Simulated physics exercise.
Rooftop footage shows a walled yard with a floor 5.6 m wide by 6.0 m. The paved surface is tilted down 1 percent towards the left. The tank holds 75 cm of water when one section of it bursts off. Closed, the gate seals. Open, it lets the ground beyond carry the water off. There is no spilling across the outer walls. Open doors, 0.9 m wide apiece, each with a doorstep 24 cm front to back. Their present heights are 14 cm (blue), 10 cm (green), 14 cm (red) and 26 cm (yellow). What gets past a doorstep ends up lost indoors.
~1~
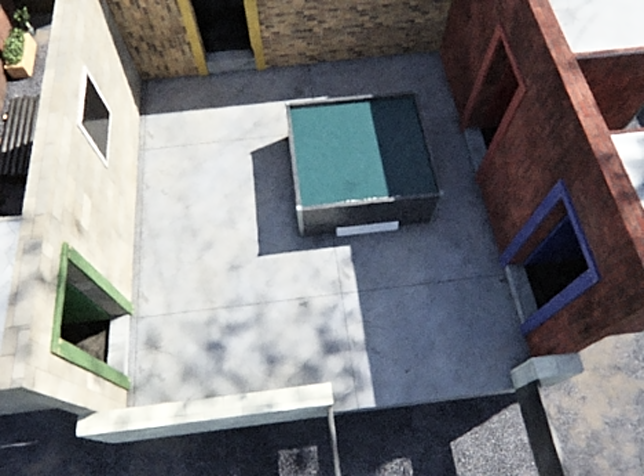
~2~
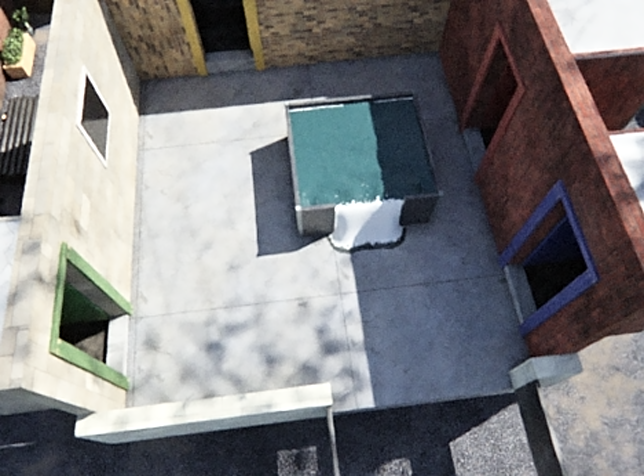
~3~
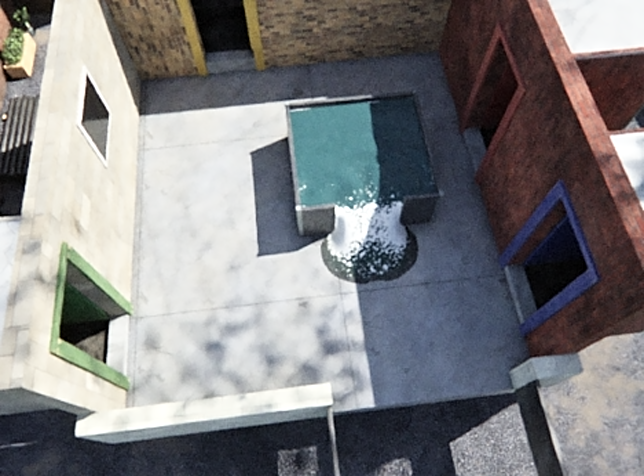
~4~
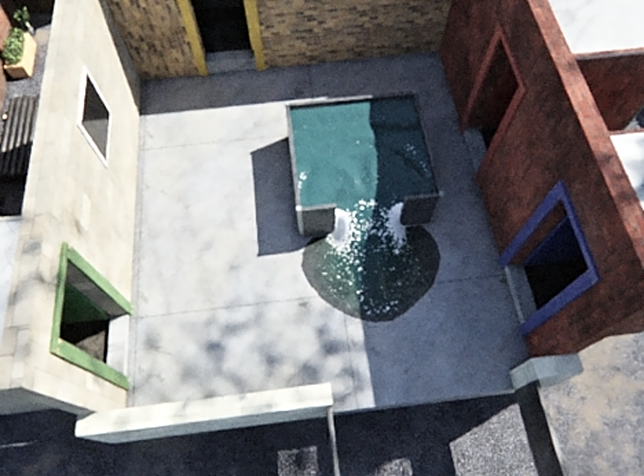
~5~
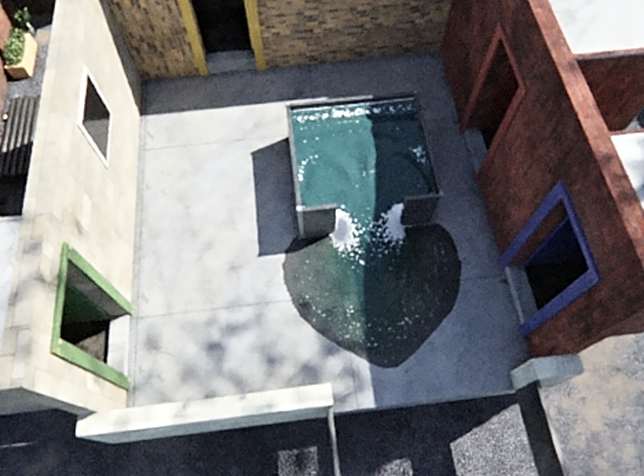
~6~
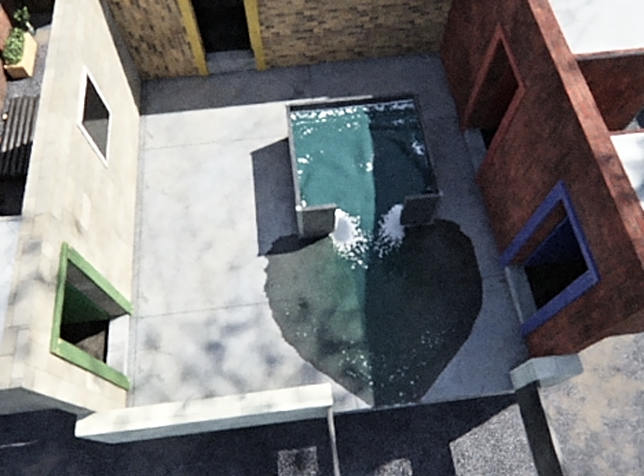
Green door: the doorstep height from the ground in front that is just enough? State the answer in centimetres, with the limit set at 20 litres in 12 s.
10.5 cm.
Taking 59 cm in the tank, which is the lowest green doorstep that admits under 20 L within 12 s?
The step would need to be some 7.5 cm high.
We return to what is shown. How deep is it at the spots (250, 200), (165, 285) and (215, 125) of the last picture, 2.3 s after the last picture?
I'd read roughly 0, 1 and 0 cm there.
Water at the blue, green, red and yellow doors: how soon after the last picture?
Arrival: Blue 0.3 s, green 1.6 s, red 4.0 s, yellow 6.0 s.
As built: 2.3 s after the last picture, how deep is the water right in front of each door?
At the blue door the depth is 9 cm, at green 15 cm, at red 0 cm and at yellow 0 cm.
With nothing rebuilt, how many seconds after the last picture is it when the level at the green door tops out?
That happens close to 2.4 s on the clock.
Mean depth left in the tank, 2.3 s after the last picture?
Mean depth: Approx. 34 cm.
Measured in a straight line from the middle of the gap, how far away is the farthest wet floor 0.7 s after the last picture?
Some 3.6 m out.
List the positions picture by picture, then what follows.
The first picture shows still water, 75 cm deep, in the tank at (361, 150); the green door at (101, 326) is dry.
In the second picture, the front is at (348, 249), 0.4 m from the gap at (367, 217); 0.3 m2 of floor is wet, 75 cm left at the back.
In the third picture, water pours out at (367, 219) and has run 0.8 m, to (357, 278); about 13 cm deep outside, 75 cm at the back.
In the fourth picture, water pours out at (367, 219) and has run 1.4 m, to (371, 315); about 8 cm deep outside, 74 cm at the back.
In the fifth picture, the front is at (379, 361), 2.1 m from the gap at (368, 219); 3.8 m2 of floor is wet, 67 cm left at the back.
In the sixth picture, the front is at a hidden place, 2.7 m from the gap at (367, 219); 5.8 m2 of floor is wet, 64 cm left at the back; the green door at (100, 326), 3.9 m from the gap, is still 2.2 m from the nearest water.
Then, 0.7 s after the last picture water covers 30 % of the floor, deepest (44 cm) near (365, 233); it has not reached the green door.
Then, 2.3 s after the last picture water covers 35 % of the floor, deepest (28 cm) near (365, 233); 15 cm at the green door, 4 litres in over its 10 cm doorstep.
Then, 11.3 s after the last picture water covers 90 % of the floor, deepest (8 cm) near (142, 82); 5 cm at the green door, 24 litres in over its 10 cm doorstep.
At the green door as built, the water peaked near 15 cm, 2.3 s after the last picture.
Run again over the same 12 s with other heights there, 28 litres in over 9.5 cm, 10 litres over 12.5 cm. The limit of 20 litres is kept from about 10.5 cm up.
